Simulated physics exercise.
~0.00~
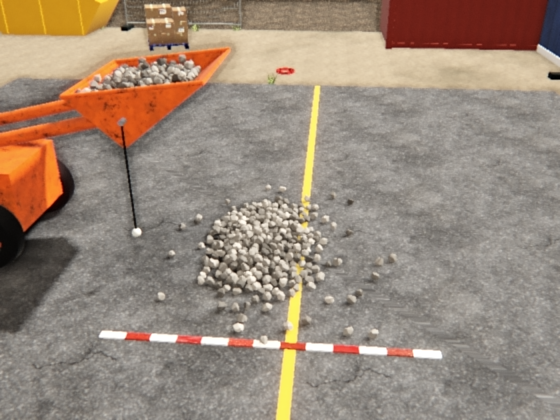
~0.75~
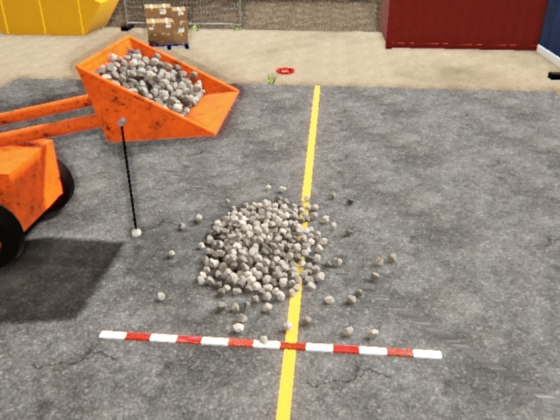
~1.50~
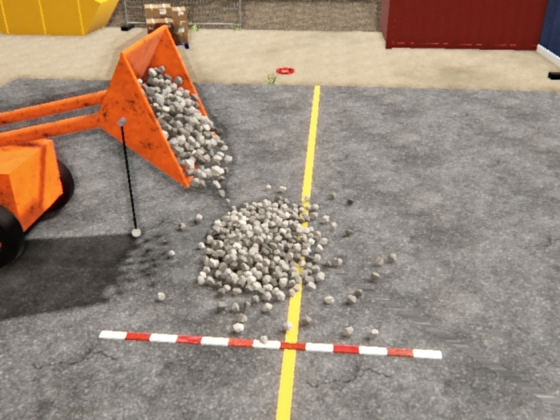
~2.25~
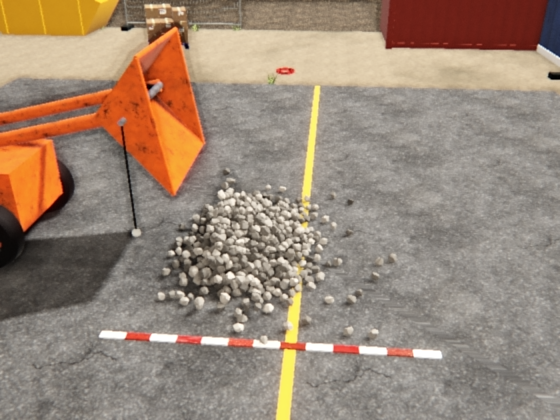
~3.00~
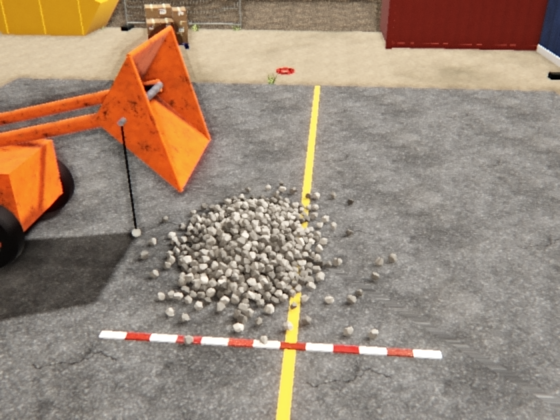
On a paved yard with a yellow line painted across it, an orange loader tipped its raised bucket of pale stones forward and emptied them onto an existing heap, which grew mostly toward the left, while the bucket ended up steeply tilted.
